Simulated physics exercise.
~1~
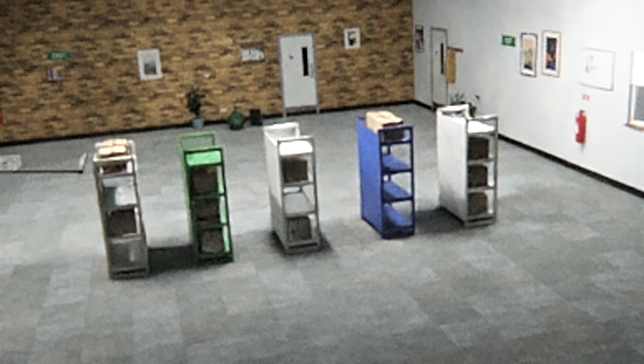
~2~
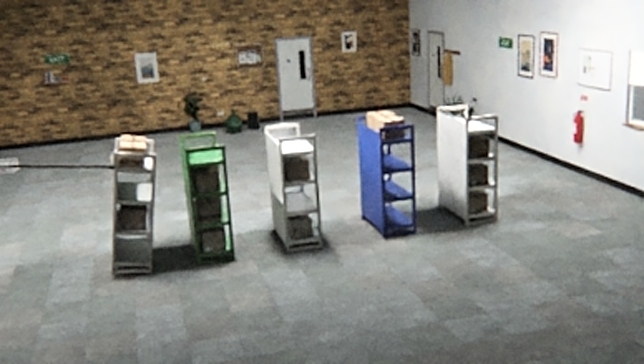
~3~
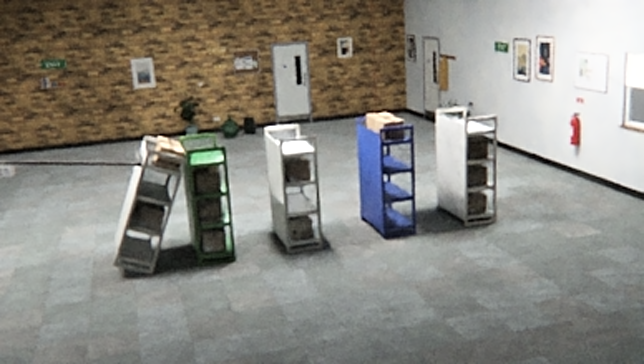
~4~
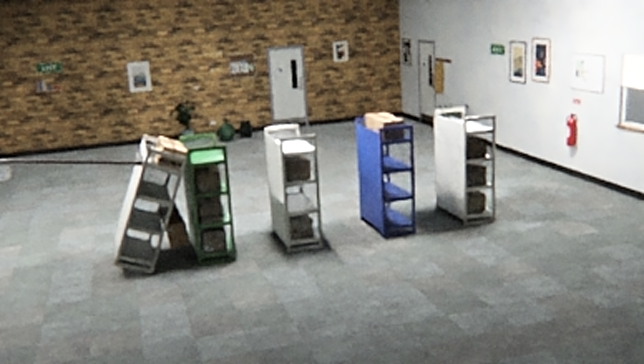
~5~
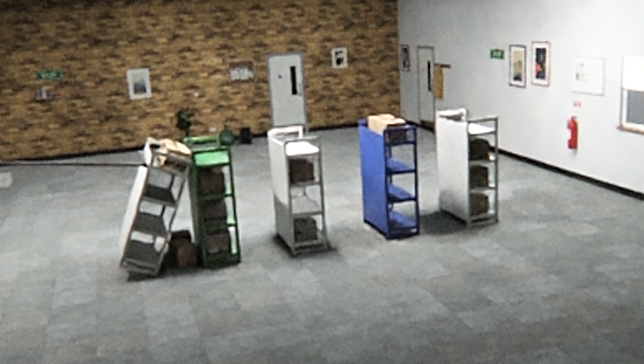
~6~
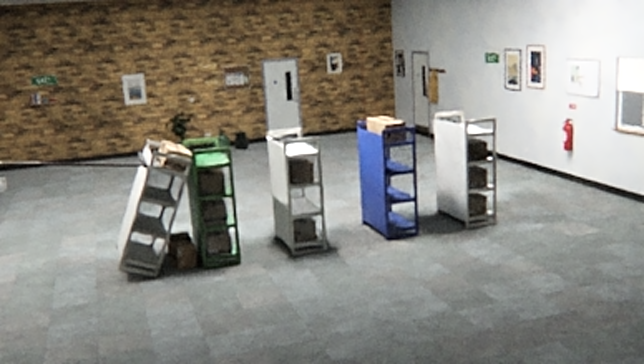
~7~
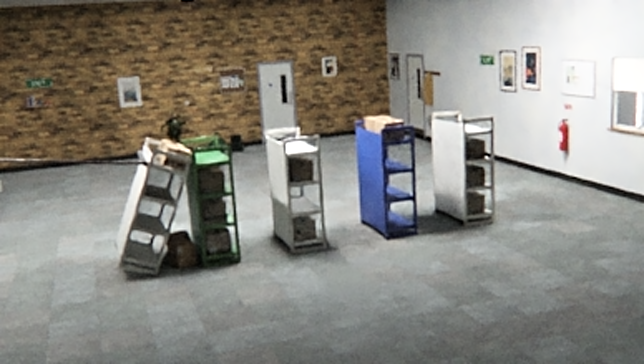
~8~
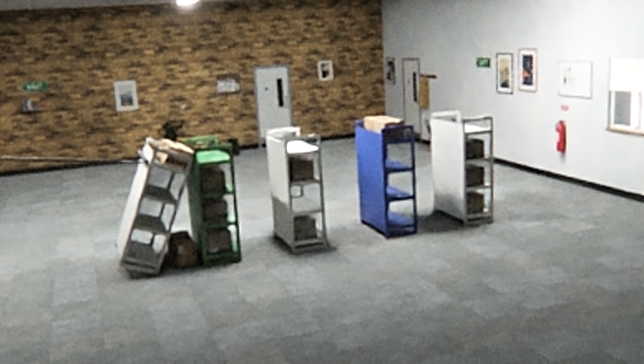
In a carpeted room with a brick wall behind and a white wall at right, seen from slightly above as the view drifts gently sideways, five open shelving racks stand in a row. From left to right they are grey, green, white, blue and white, most holding dark boxes. A thin pole reaches in from the left and moves right towards the grey rack. The grey rack tips right and comes to lean against the green one, and cartons drop between them. It stays propped there, while the other four remain upright.
